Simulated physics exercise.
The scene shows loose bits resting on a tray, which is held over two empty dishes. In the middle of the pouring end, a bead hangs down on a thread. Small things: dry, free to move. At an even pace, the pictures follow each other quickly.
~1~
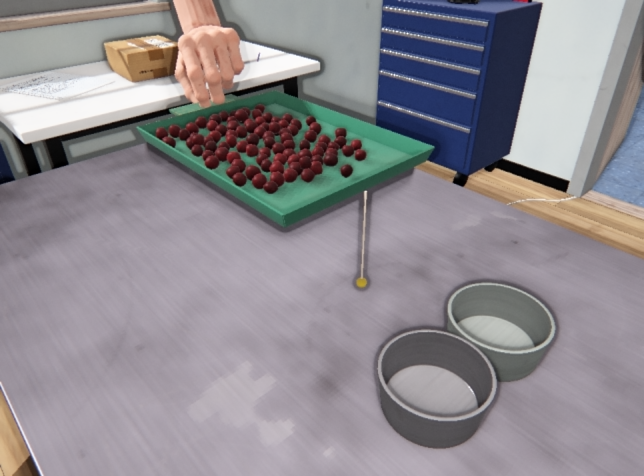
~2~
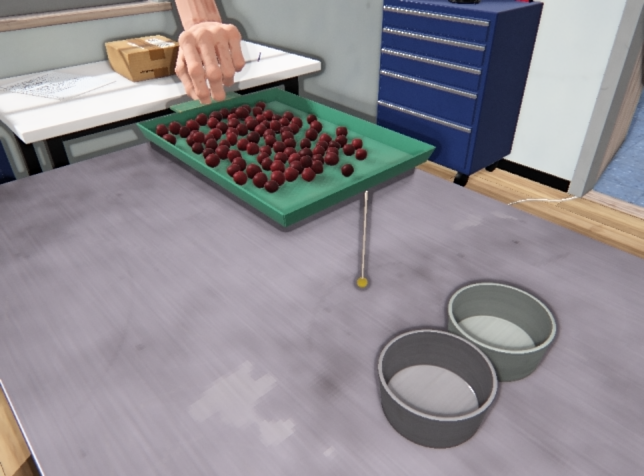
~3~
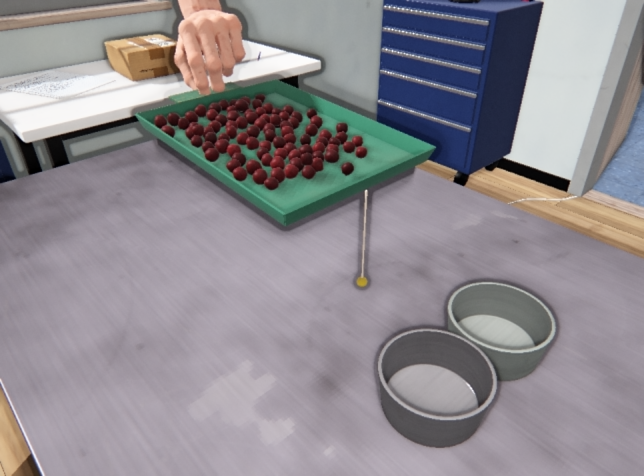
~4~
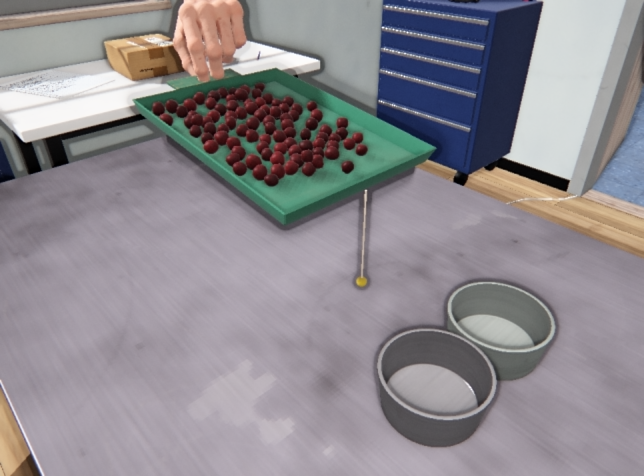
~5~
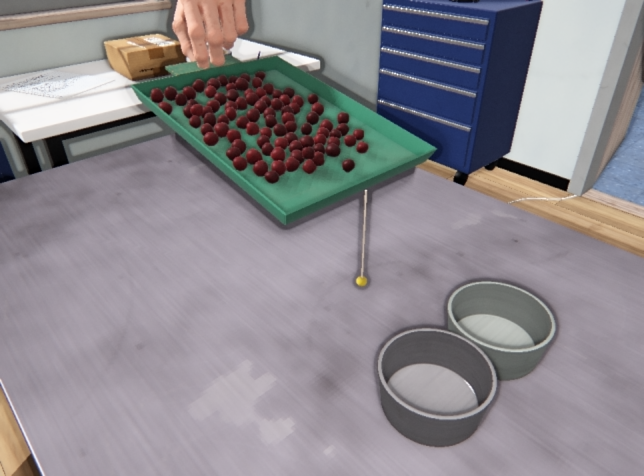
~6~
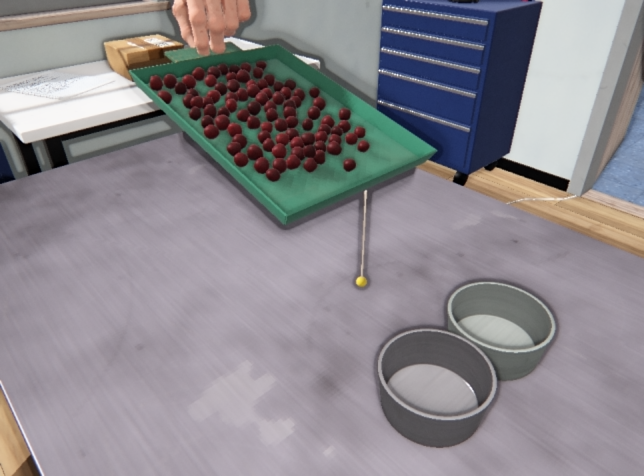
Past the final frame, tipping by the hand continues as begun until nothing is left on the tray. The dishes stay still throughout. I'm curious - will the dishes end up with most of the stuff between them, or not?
No, less than half of it.
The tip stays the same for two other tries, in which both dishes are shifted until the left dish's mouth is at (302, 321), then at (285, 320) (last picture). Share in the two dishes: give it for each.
In turn 0 and 0 in a hundred.
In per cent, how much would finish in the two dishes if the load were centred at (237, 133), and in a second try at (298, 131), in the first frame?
You'd get 10 % the first time and 10 % the second.
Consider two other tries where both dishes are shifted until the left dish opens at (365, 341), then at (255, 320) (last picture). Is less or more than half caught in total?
Placing 1: A majority of it. Placing 2: A minority of it.
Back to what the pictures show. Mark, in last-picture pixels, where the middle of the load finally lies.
Close to (395, 334), more or less.
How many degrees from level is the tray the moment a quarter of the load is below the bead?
Roughly 90°.
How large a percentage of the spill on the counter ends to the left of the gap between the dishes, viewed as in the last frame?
Close to 90 %.
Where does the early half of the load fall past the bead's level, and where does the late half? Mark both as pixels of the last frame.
(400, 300), then (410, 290).
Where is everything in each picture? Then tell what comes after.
The first picture shows corners of the pouring end near (284, 210) and (427, 147), level; middle of the load near (253, 140), dried cherries; left dish near (481, 419); right dish near (542, 355); bead on its thread near (362, 283).
The second picture shows corners of the pouring end near (285, 210) and (428, 147), level; middle of the load near (253, 138).
The third picture shows corners of the pouring end near (285, 209) and (428, 146), tipped barely, level across its low end; middle of the load near (253, 132).
The fourth picture shows corners of the pouring end near (286, 209) and (429, 147), tipped a little, level across its low end; middle of the load near (253, 124).
The fifth picture shows corners of the pouring end near (287, 209) and (429, 148), tipped a little, level across its low end; middle of the load near (253, 115).
The sixth picture shows corners of the pouring end near (287, 210) and (430, 149), tipped a little, level across its low end; middle of the load near (254, 108); left dish near (481, 418); right dish near (543, 354).
Shortly afterwards, tray tipped steeply; the whole lot on the tray.
Next, tray tipped right over; near a third on the tray; only a few in the left dish; near a quarter outside both; near a third in the air.
Some moments later, tray tipped past a quarter turn; a little in the left dish; all but a few outside both.
In the end, tray tipped past a quarter turn; a little in the left dish; none at all in the right dish; all but a few outside both.
